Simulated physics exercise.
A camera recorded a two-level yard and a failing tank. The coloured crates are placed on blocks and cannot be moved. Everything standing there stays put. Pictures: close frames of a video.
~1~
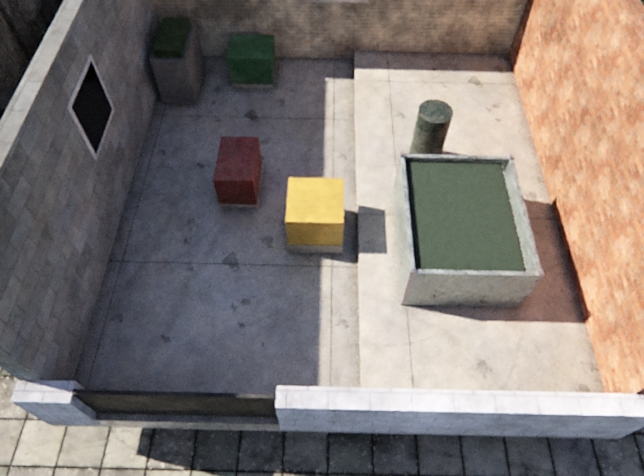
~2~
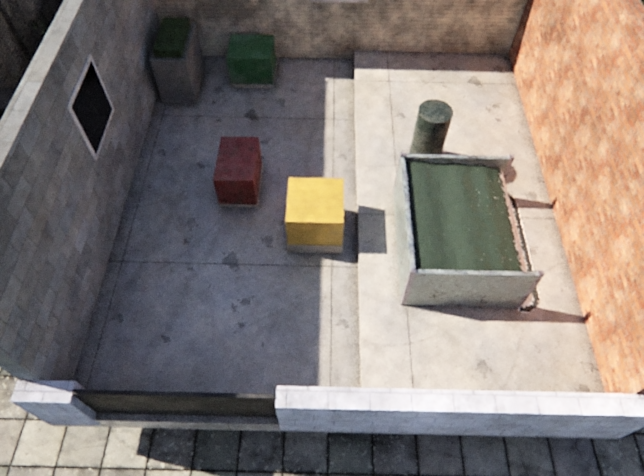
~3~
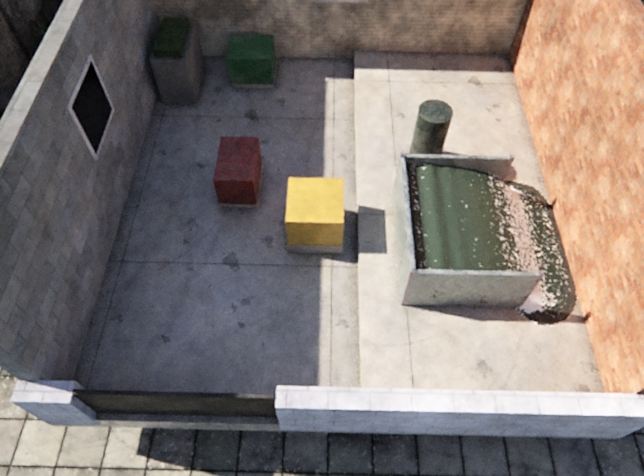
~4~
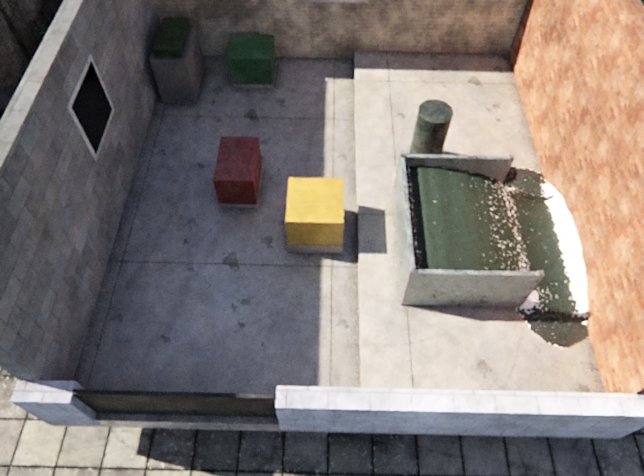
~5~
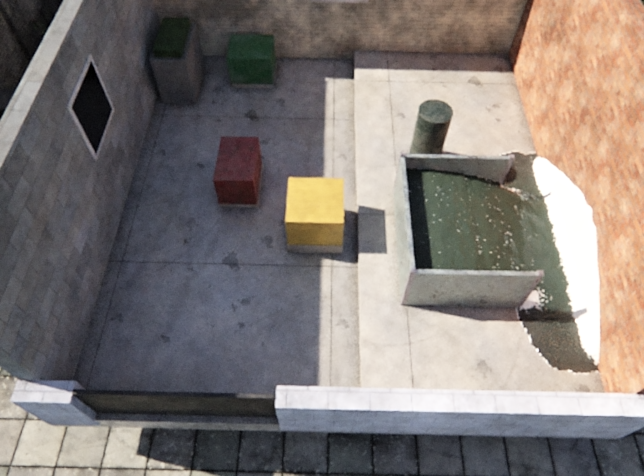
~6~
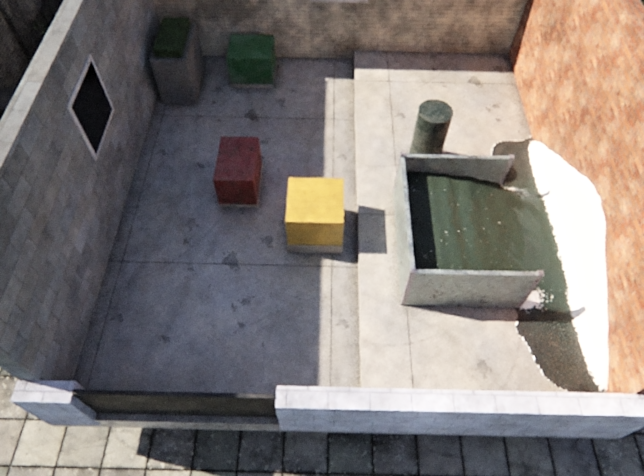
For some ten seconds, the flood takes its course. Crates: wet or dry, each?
I expect the red crate to get touched. I expect the green crate to get touched. I expect the yellow crate to never get touched.
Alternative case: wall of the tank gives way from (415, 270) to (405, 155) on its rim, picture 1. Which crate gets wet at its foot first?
First comes the yellow one.
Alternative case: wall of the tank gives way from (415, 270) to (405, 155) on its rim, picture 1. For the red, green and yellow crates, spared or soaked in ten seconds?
Red: Flooded; green: Flooded; yellow: Flooded.
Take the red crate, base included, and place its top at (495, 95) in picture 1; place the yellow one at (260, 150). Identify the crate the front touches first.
The one in red is first.
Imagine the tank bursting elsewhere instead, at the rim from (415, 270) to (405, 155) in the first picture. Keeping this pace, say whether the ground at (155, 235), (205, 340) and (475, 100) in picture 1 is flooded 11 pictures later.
One by one, they turn out drenched, drenched and not soaked.
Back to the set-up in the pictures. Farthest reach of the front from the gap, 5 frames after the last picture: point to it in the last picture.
I'd go with roughly (511, 65).
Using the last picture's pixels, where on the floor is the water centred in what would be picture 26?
Close to (438, 215).
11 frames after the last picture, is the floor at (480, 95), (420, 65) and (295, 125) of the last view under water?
Going through them one by one, the first is waterlogged, the second waterlogged and the third spared.
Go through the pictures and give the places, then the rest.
In the first frame, still water in the tank at (464, 214).
In the second frame, the front is at a hidden place, out from the gap at (509, 235).
In the third frame, water pours out at (508, 237) and has run to a hidden place.
In the fourth frame, the front is at (544, 178), out from the gap at (507, 238).
In the fifth frame, water pours out at (507, 239) and has run to (598, 368).
In the sixth frame, the front is at (533, 139), out from the gap at (507, 240).
A moment on, water covers 20 % of the floor; the red crate not reached, the green crate not reached, the yellow crate not reached.
Next, water covers 35 % of the floor; the red crate not reached, the green crate not reached, the yellow crate not reached.
Then, water covers 60 % of the floor; the red crate not reached, the green crate water round its plinth, the yellow crate water round its plinth.
Later, water covers 85 % of the floor; the red crate water round its plinth, the green crate water round its plinth, the yellow crate water round its plinth.
In the end, water covers 95 % of the floor; the red crate was topped, the green crate was topped, the yellow crate stayed above the water.
